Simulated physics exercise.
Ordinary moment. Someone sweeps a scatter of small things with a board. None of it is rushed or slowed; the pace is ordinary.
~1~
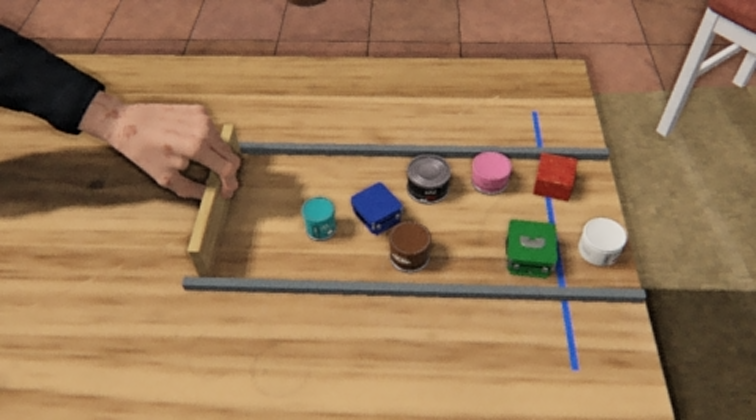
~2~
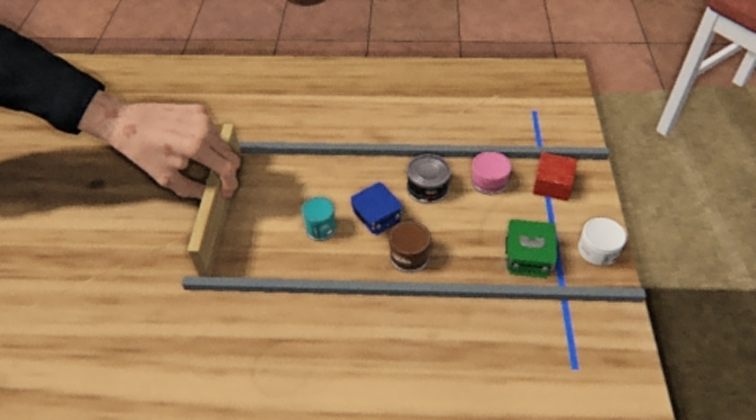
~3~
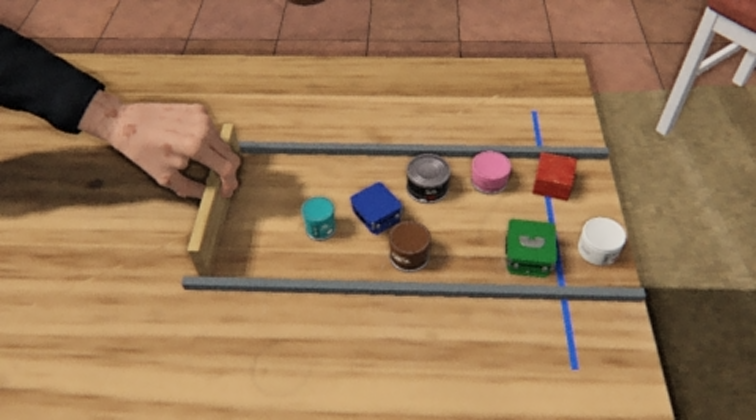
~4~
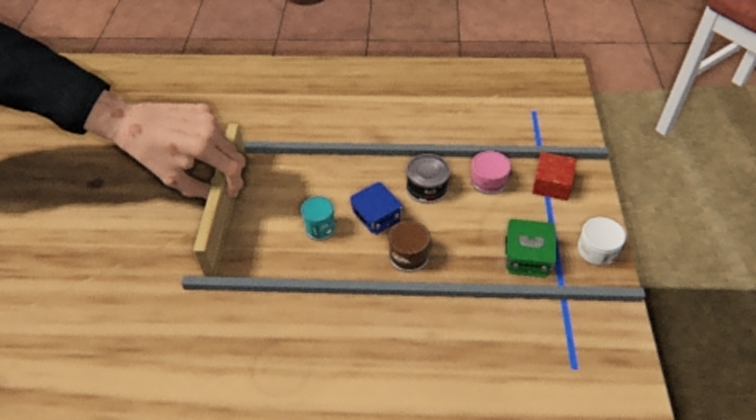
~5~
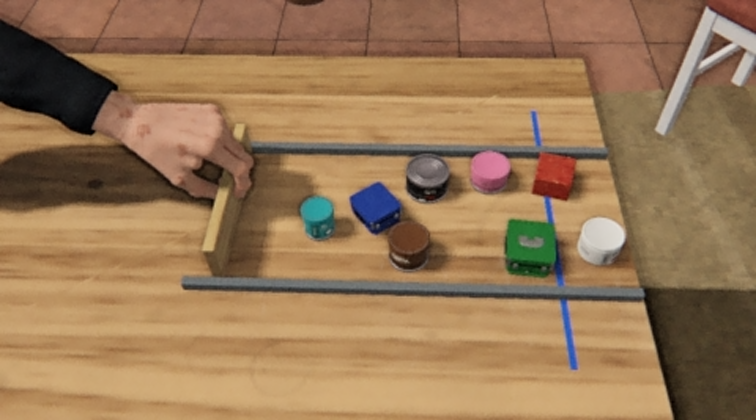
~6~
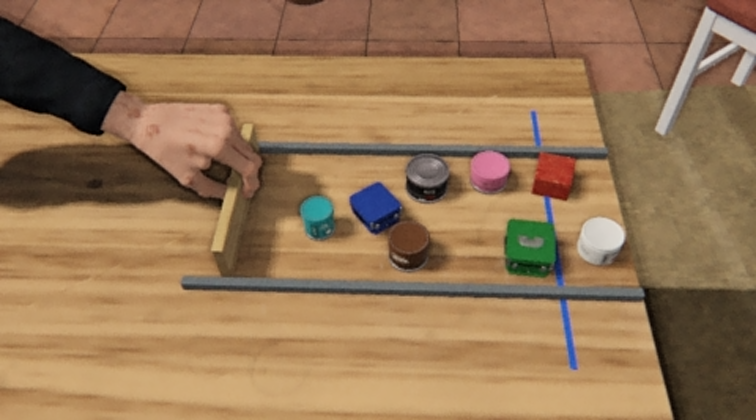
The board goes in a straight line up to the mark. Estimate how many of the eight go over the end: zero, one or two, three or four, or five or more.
My estimate: One or two.
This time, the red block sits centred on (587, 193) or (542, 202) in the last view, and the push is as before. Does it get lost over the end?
Red block: Holds firm; holds firm.
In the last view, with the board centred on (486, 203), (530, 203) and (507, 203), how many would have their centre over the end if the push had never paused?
Place by place, 0, 2 and 0.
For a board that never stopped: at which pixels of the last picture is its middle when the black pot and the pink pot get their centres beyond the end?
The middle is at (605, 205) when it's the black pot, and at (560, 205) when it's the pink pot.
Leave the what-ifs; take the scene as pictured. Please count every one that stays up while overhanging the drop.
The total would be 2.
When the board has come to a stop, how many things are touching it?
It ends up touching 4.
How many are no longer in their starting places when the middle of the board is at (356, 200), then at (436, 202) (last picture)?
Moved so far: 2, then 5.
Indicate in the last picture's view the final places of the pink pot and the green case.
Approximately (608, 179) for one, approximately (620, 249) for the other.
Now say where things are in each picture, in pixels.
In the first picture, white tub (602, 242); red block (555, 177); green case (530, 249); board (218, 198); tape (552, 220).
In the second picture, red block (555, 177); board (217, 197).
In the third picture, green case (530, 249); brown pot (410, 247).
In the fourth picture, white tub (601, 241); pink pot (490, 173).
In the fifth picture, red block (554, 177); blue case (376, 209).
In the sixth picture, white tub (600, 241); red block (554, 176); green case (529, 249); board (239, 198); tape (550, 219).
A little later, none off yet; white tub at rest near (600, 241); red block at rest near (554, 176); green case at rest near (529, 249).
Next, none off yet; white tub moving near (612, 240); red block shifted about its own width near (601, 181); green case shifted about its own width near (571, 247).
When it is over, the number that fall off is one or two; down, red block and white tub.
